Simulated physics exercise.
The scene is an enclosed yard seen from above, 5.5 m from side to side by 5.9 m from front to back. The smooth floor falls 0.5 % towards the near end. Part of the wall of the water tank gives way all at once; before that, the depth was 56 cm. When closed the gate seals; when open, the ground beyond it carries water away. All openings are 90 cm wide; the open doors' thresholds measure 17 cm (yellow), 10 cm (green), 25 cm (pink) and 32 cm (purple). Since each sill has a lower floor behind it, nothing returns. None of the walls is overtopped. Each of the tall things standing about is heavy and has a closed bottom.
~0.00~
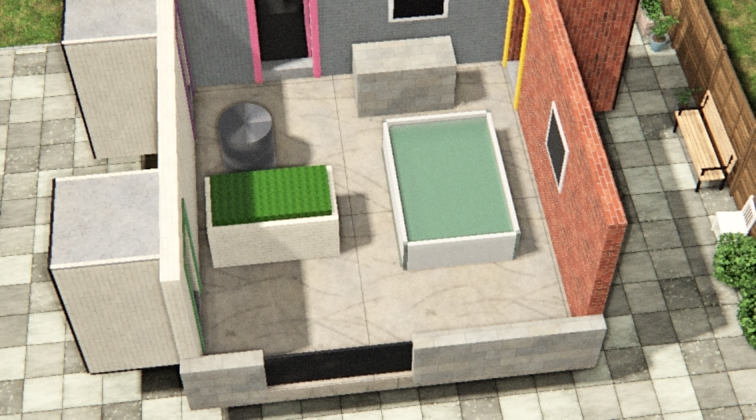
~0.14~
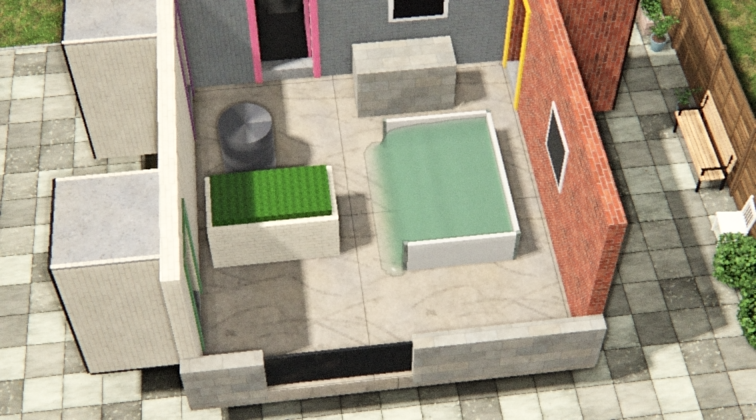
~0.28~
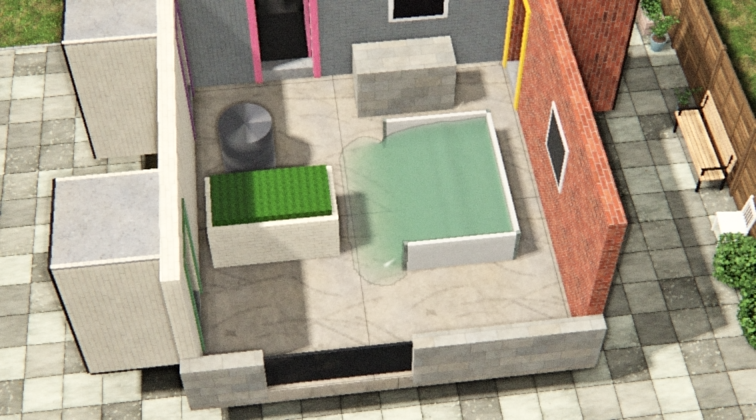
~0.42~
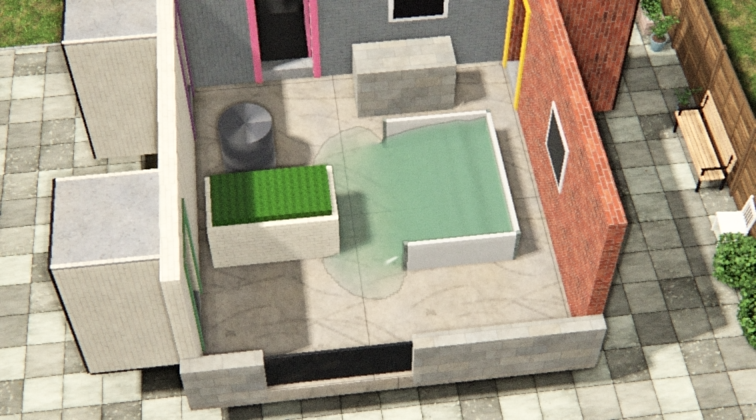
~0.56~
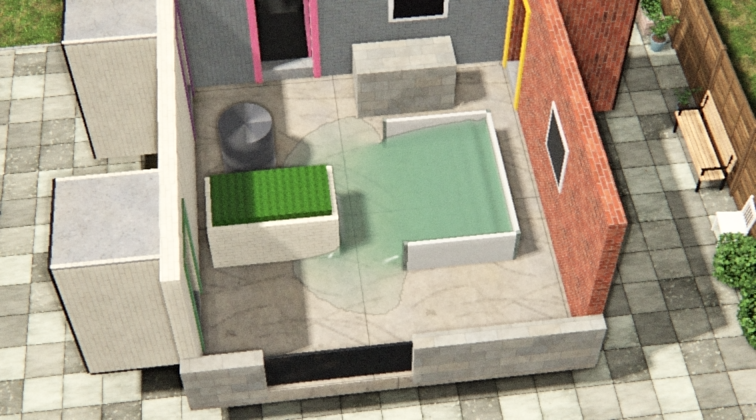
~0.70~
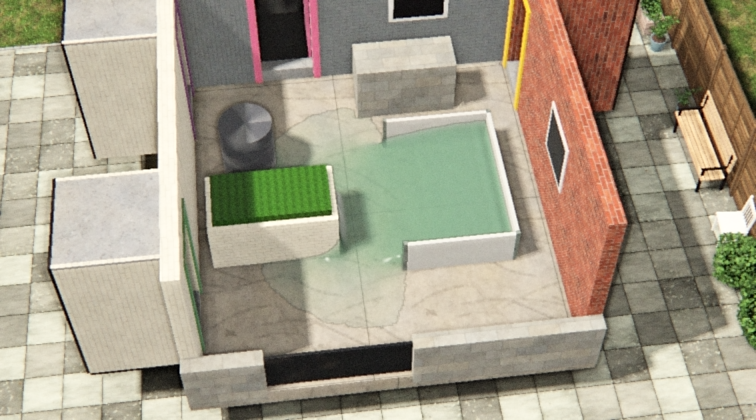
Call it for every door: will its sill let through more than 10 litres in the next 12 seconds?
Yellow door - it will not, green door - it will, pink door - it will not, purple door - it will not.
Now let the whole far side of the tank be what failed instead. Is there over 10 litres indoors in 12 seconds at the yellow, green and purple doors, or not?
Yellow exceeds; green falls short; purple falls short.
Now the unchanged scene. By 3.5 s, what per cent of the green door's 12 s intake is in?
About 50 per cent.
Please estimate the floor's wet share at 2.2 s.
Some 60 per cent of it.
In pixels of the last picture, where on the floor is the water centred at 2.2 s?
About (339, 216).
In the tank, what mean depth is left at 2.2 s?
I'd put the average depth near 16 cm.
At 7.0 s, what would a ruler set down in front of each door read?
In centimetres - yellow: 8, green: 9, pink: 8, purple: 7.
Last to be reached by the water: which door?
Yellow.
After 1.4 s water covers 45 % of the floor and is deepest (40 cm) near (348, 228); yellow door not reached, green door 10 cm at the sill, 0 L in, pink door not reached, purple door not reached.
After 2.2 s water covers 60 % of the floor and is deepest (32 cm) near (205, 383); yellow door not reached, green door 14 cm at the sill, 5 L in, pink door 13 cm at the sill, 0 L in, purple door 11 cm at the sill, 0 L in.
After 3.5 s water covers 70 % of the floor and is deepest (24 cm) near (287, 84); yellow door not reached, green door 19 cm at the sill, 33 L in, pink door 21 cm at the sill, 0 L in, purple door 19 cm at the sill, 0 L in.
After 7.0 s water covers 95 % of the floor and is deepest (18 cm) near (573, 344); yellow door 8 cm at the sill, 0 L in, green door 9 cm at the sill, 64 L in, pink door 8 cm at the sill, 1 L in, purple door 7 cm at the sill, 0 L in.
After 12.0 s water covers 95 % of the floor and is deepest (12 cm) near (354, 367); yellow door 10 cm at the sill, 0 L in, green door 6 cm at the sill, 65 L in, pink door 6 cm at the sill, 1 L in, purple door 6 cm at the sill, 0 L in.
